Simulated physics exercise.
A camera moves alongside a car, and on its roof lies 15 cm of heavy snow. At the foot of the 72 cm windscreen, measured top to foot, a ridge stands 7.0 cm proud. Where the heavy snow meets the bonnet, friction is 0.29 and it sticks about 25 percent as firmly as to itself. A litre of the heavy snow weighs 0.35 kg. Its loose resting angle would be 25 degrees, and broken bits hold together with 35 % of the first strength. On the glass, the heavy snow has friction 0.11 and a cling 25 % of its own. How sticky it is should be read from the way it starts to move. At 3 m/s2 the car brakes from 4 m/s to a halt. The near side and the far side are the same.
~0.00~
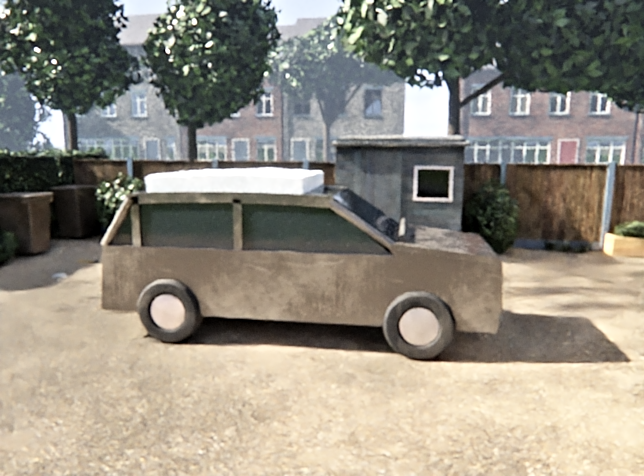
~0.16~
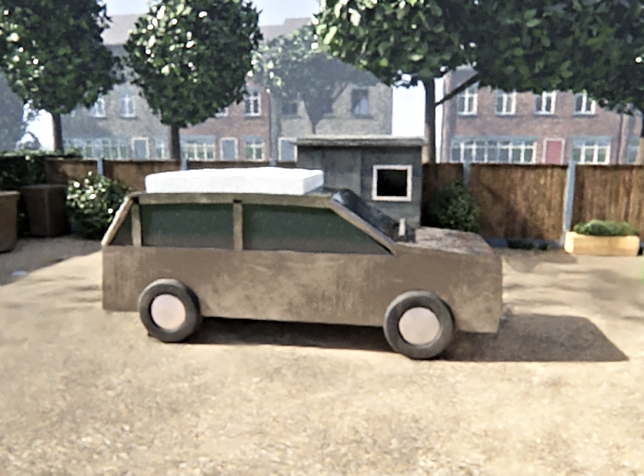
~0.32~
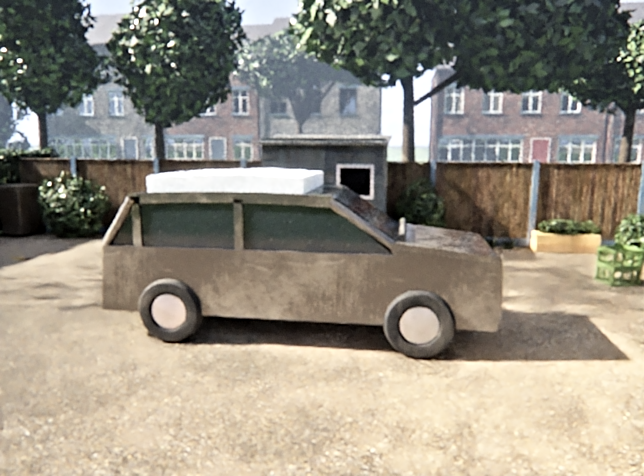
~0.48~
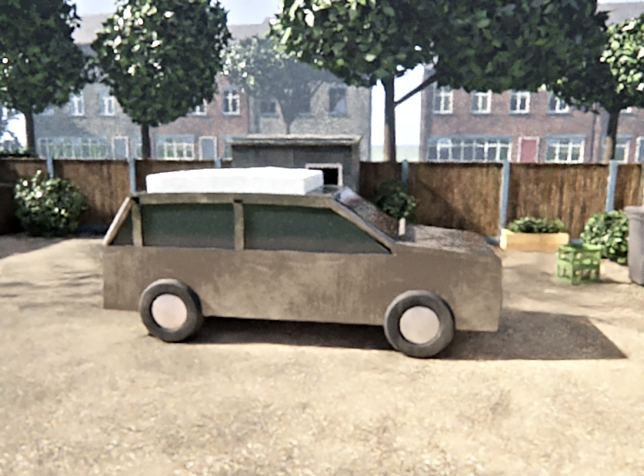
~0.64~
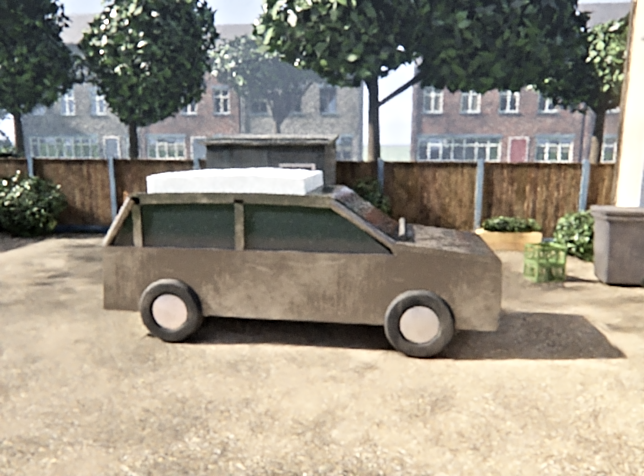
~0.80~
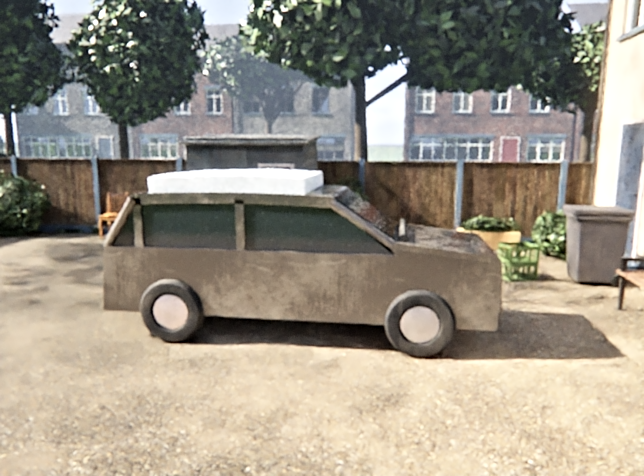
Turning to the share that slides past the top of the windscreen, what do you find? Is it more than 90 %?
No.
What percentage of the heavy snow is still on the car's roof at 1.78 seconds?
Near 100 %.
By 1.25 s, all of the snow is on the roof, none on the glass, none on the bonnet and none has gone off the nose.
By 1.78 s, all of the snow is on the roof, none on the glass, none on the bonnet and none has gone off the nose.
By 2.30 s, all of the snow is on the roof, none on the glass, none on the bonnet and none has gone off the nose.
By 2.83 s, all of the snow is on the roof, none on the glass, none on the bonnet and none has gone off the nose.
By 2.93 s, at the end, all of the snow is on the roof, none on the glass, none on the bonnet and none has gone off the nose.
